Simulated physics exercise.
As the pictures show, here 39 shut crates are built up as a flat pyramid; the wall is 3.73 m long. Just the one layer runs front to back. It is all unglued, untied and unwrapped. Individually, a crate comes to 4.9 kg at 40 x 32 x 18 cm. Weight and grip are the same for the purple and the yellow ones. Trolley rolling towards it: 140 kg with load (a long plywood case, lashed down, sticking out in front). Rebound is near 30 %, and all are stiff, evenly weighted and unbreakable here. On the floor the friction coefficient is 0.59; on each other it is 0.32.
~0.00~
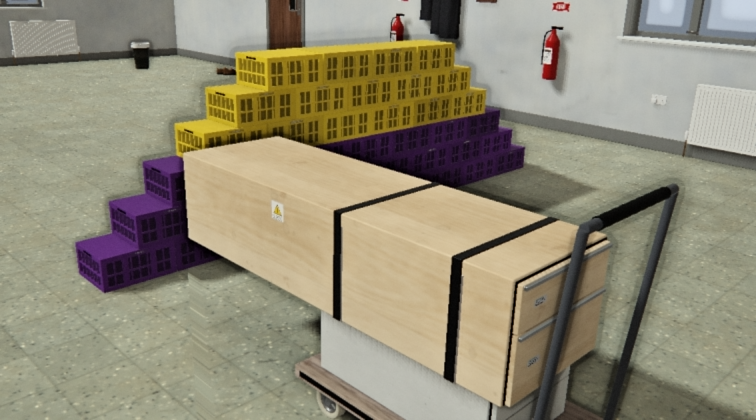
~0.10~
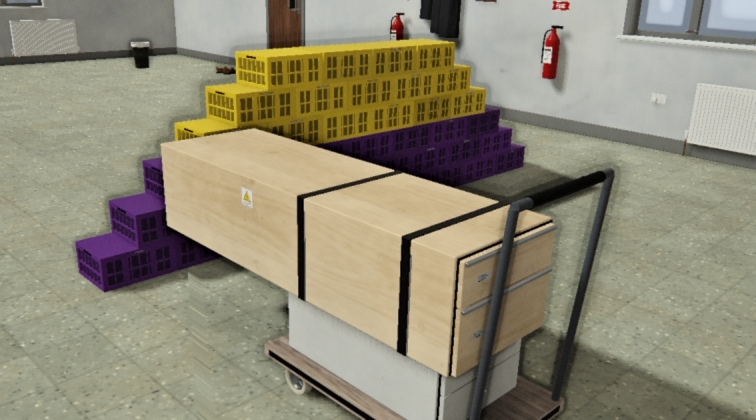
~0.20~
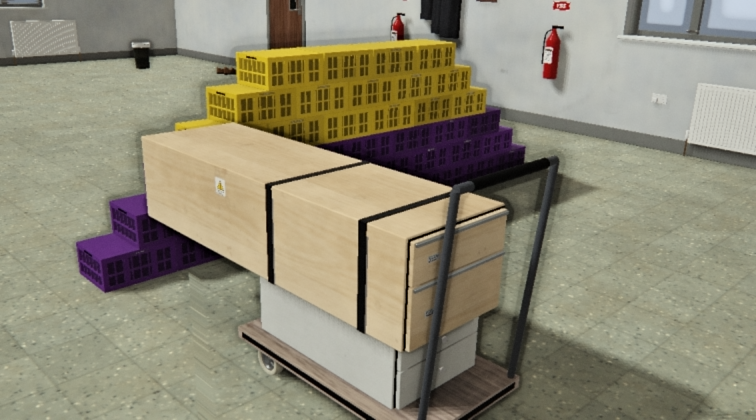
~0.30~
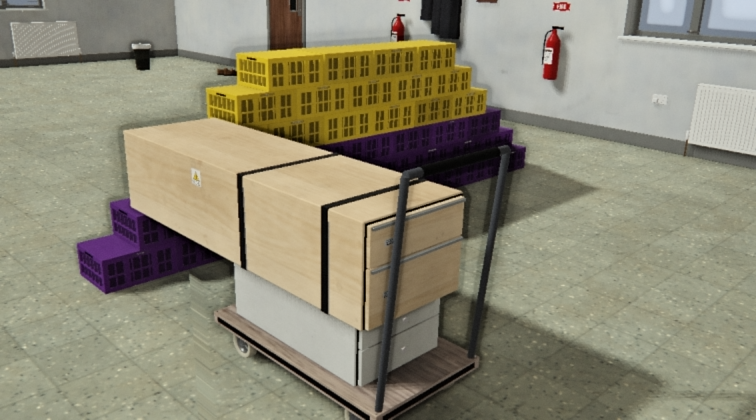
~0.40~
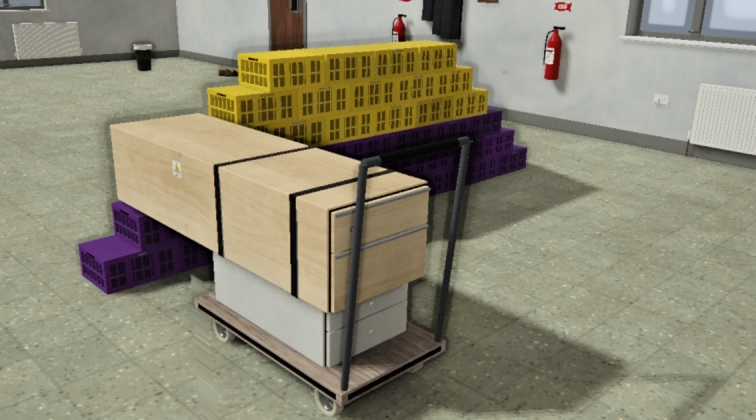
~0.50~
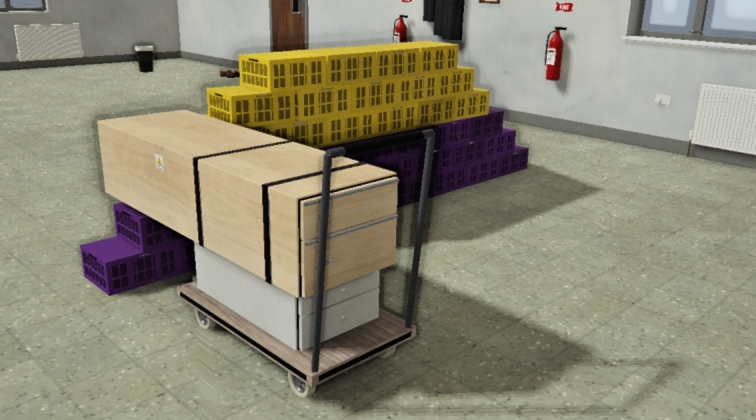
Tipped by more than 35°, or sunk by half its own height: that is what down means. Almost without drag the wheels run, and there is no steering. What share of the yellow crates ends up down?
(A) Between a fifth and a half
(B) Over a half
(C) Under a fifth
C.
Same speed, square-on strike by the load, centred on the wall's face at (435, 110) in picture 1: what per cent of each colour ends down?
For purple it's 10 per cent, for yellow 60 per cent.
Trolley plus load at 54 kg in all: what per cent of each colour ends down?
Purple 0, yellow 10 %.
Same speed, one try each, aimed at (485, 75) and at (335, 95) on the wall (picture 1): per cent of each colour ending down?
First try then second: Purple 0 and 0, yellow 20 and 50 per cent.
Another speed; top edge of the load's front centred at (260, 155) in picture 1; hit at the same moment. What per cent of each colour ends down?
You'd end up with purple at 10 per cent down and yellow at 10 per cent.
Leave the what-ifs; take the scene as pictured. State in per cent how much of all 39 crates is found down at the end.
About 10% of them.
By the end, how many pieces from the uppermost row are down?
Count: 0.
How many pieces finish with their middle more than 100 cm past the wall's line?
I'd estimate 4 pieces.
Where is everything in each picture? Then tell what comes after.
In the first frame (we follow the side turned to the camera), load (192, 182) 60 cm short of the wall; top yellow crate (437, 58); top purple crate (450, 132); no piece has moved.
The second frame shows load (169, 172) 41 cm short of the wall; top yellow crate (437, 57).
The third frame shows load (149, 163) 22 cm short of the wall; top yellow crate (437, 58).
The fourth frame shows load (131, 156) 27 mm short of the wall; top yellow crate (437, 58).
The fifth frame shows load (117, 150) 15 cm into the wall's line; top yellow crate (439, 59); 2 stirred so far.
The sixth frame shows load (104, 145) 32 cm into the wall's line; top yellow crate (440, 59); top purple crate (454, 133); 3 stirred so far.
Around 0.70 s, load 65 cm past the wall's line, still rolling; none of the 15 yellow crates down (1 of 39 in all colours); top yellow crate unmoved.
Around 0.96 s, load 1.02 m past the wall's line, still rolling; 1 of the 15 yellow crates down (2 of 39 in all colours); top yellow crate unmoved.
Around 1.30 s, load 1.38 m past the wall's line, still rolling; 1 of the 15 yellow crates down (2 of 39 in all colours); top yellow crate unmoved.
Around 1.80 s, load 1.68 m past the wall's line, still rolling; 1 of the 15 yellow crates down (2 of 39 in all colours); top yellow crate unmoved.
Finally (2.6 s), load 1.75 m past the wall's line, stopped; 1 of the 15 yellow crates down (3 of 39 in all colours); top yellow crate unmoved; top purple crate unmoved. That is 7 per cent. Seen by the last camera, middles, top yellow crate near (423, 57), top purple crate near (438, 129).
